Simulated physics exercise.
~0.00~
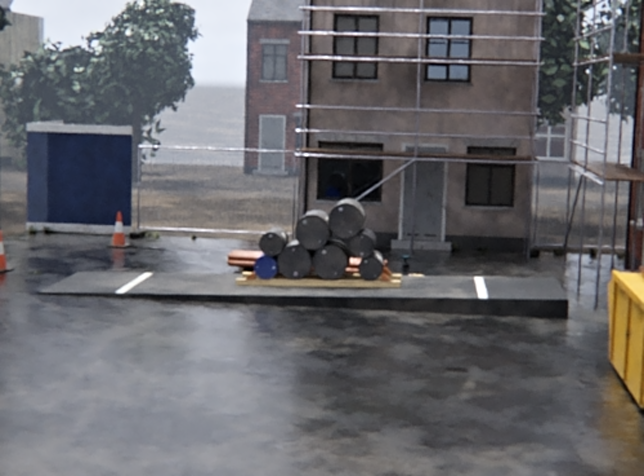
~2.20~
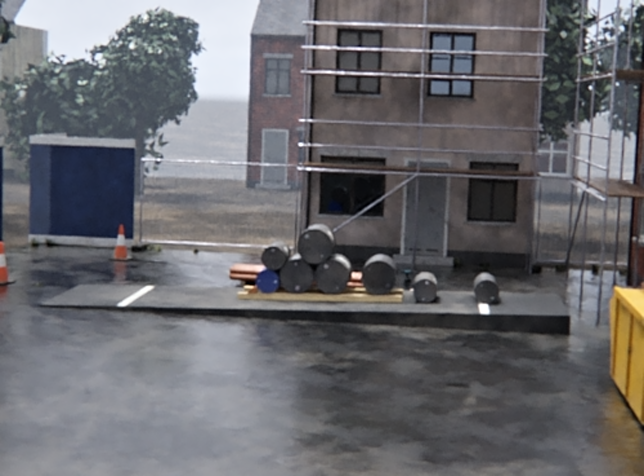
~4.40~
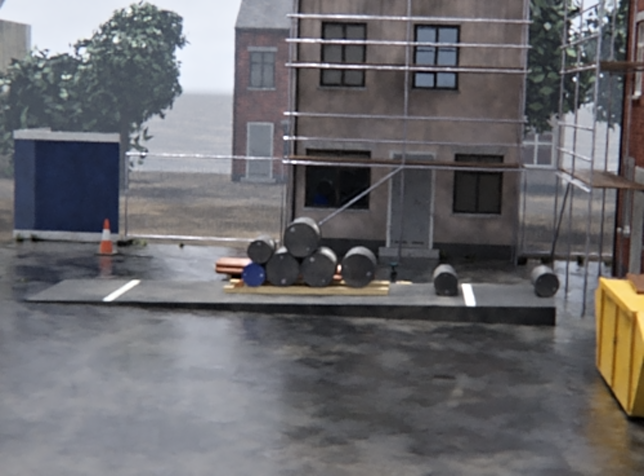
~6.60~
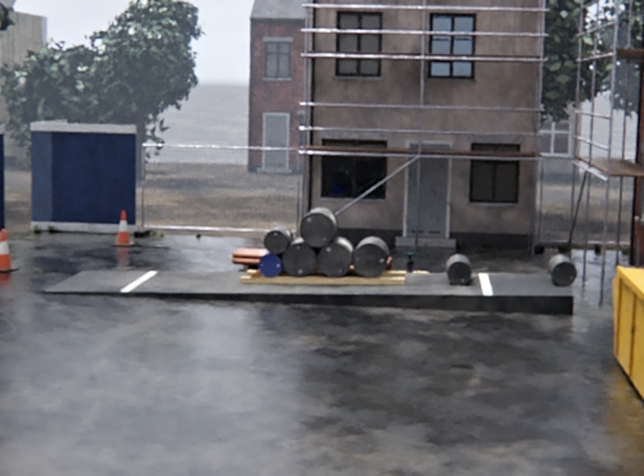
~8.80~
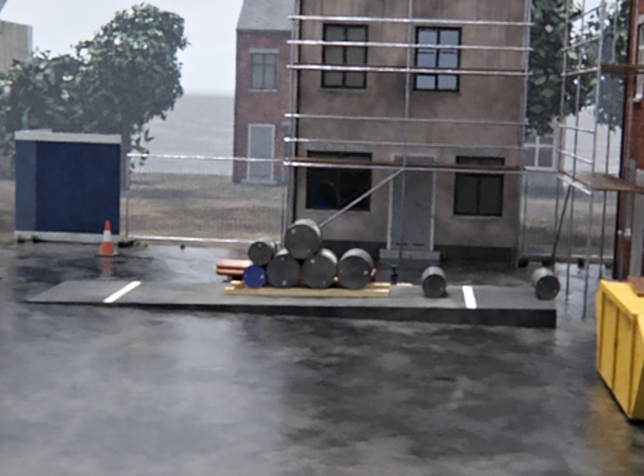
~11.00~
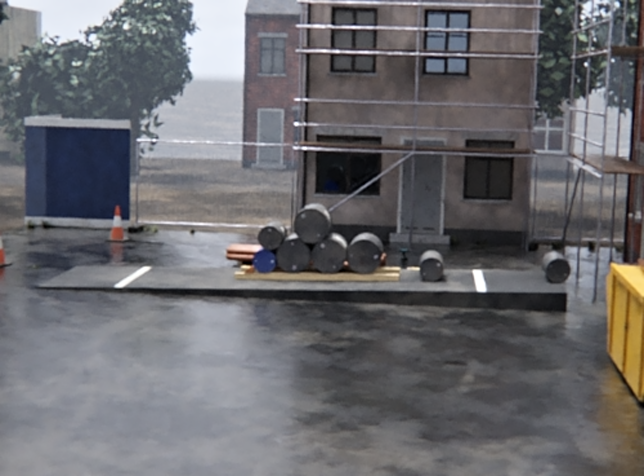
The footage shows a stack of dark drums and one blue drum spilling rightward on a pad before a scaffolded building; one dark drum crosses the right white line, another rolls out and eases back left, stopping short of it, while the blue one stays on the bearers.
